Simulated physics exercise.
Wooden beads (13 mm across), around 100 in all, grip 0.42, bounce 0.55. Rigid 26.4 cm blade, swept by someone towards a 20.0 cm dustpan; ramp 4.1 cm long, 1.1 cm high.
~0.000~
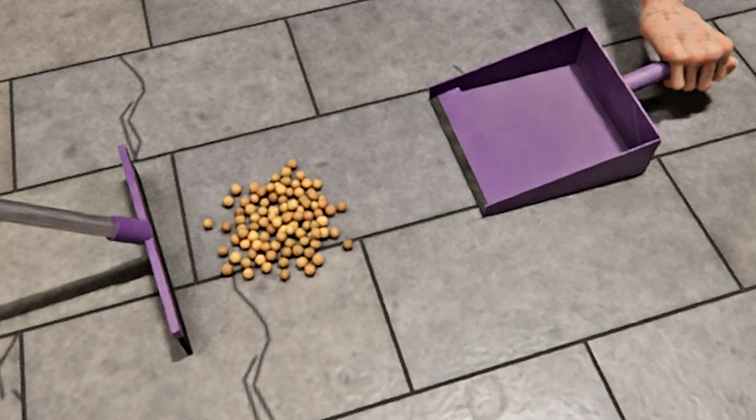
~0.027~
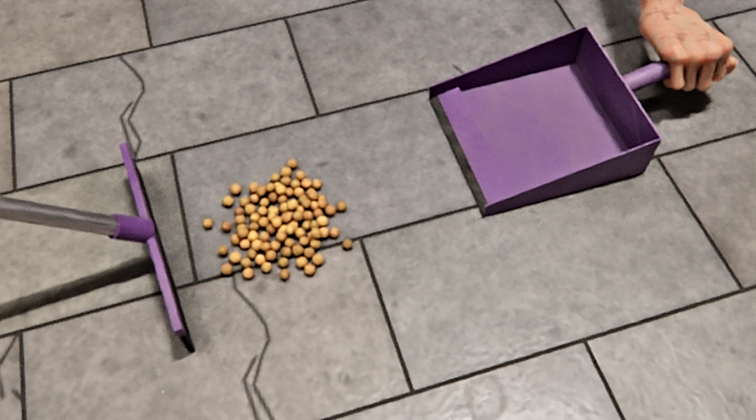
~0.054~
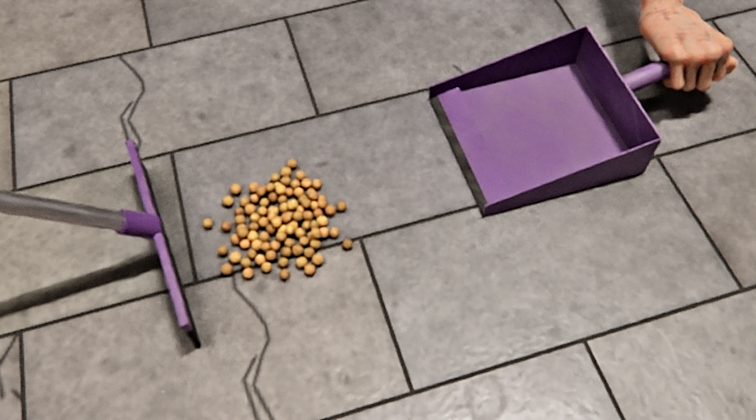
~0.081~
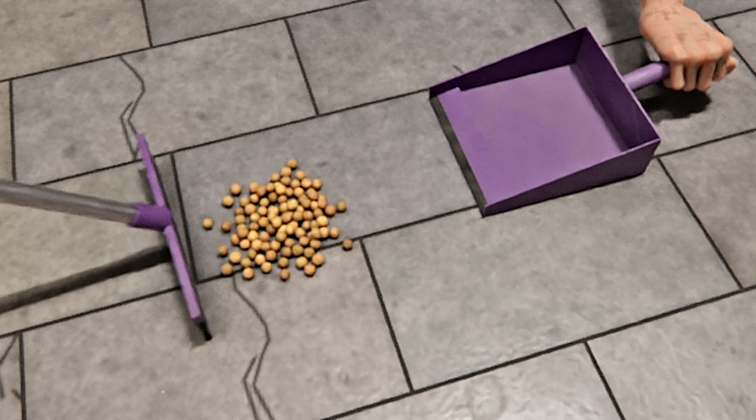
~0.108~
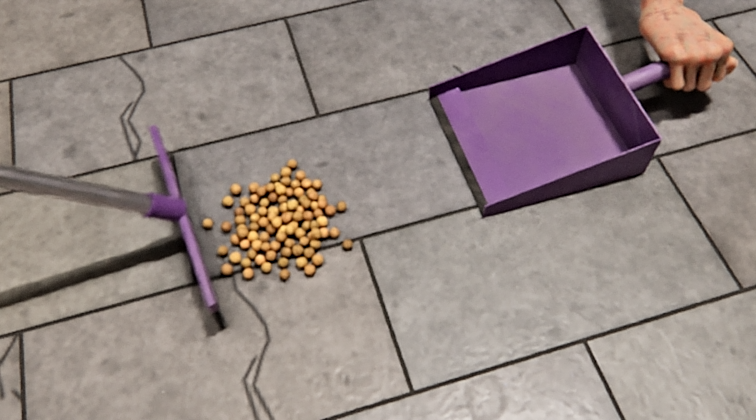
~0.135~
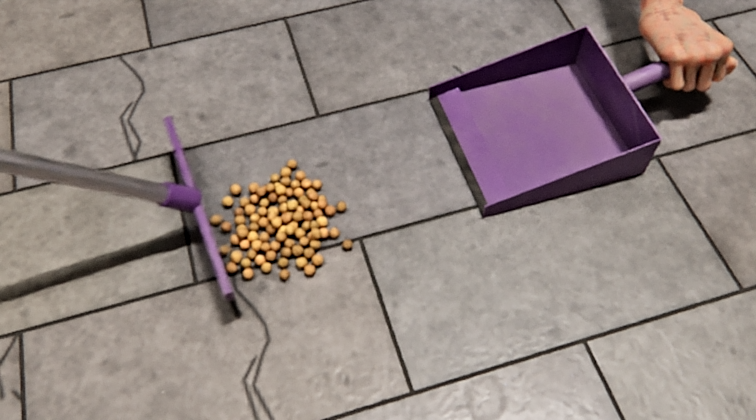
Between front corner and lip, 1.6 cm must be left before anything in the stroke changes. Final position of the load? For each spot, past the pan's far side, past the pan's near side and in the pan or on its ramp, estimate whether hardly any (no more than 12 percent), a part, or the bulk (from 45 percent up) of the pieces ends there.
Far side: A part. Near side: A part. Pan: A part.
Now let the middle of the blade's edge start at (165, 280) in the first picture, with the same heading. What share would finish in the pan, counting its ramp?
Roughly 35 percent would end up there.
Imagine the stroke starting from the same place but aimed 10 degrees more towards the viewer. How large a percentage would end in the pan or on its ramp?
That would give about 45 percent.
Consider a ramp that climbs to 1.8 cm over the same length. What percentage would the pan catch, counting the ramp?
I'd guess close to 25 per cent.
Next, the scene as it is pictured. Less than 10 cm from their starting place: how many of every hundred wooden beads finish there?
0 percent, roughly.
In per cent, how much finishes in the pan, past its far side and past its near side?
Far side - 25; near side - 20; pan - 25.
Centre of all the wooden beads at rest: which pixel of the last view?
Somewhere around (449, 132) in the final frame.
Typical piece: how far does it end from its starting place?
That distance is close to 28 cm.
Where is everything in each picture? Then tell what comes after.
Blade from (178, 333) to (124, 153), moved 0.0 cm, 0 of the pieces shifted so far; middle of the pieces at (281, 221); pan at (546, 131), in the first picture.
Blade from (180, 331) to (126, 152), moved 0.3 cm, 0 of the pieces shifted so far; middle of the pieces at (281, 221), in the second picture.
Blade from (187, 326) to (132, 148), moved 1.1 cm, 0 of the pieces shifted so far; middle of the pieces at (281, 221), in the third picture.
Blade from (198, 318) to (142, 142), moved 2.5 cm, 0 of the pieces shifted so far; middle of the pieces at (281, 221), in the fourth picture.
Blade from (213, 307) to (156, 134), moved 4.5 cm, 0 of the pieces shifted so far; middle of the pieces at (281, 221), in the fifth picture.
Blade from (229, 295) to (170, 125), moved 6.6 cm, 2 of the pieces shifted so far; middle of the pieces at (281, 221); pan at (546, 131). Its pace works out near 0.77 m/s, heading 24 degrees away from the viewer's side, in the sixth picture.
Then, at 0.35 s, middle of the blade 17 cm from the lip; 0 % over the lip, far side 5 %, near side 15 %.
Then, at 0.49 s, middle of the blade 8 cm from the lip; 0 % over the lip, far side 20 %, near side 15 %.
Then, at 0.75 s, middle of the blade 3 cm from the lip; 35 % over the lip, far side 25 %, near side 20 %.
At rest (1.8 s), far side 25 %, near side 20 %, pan 25 %, in front of the lip or behind the blade 30 %.
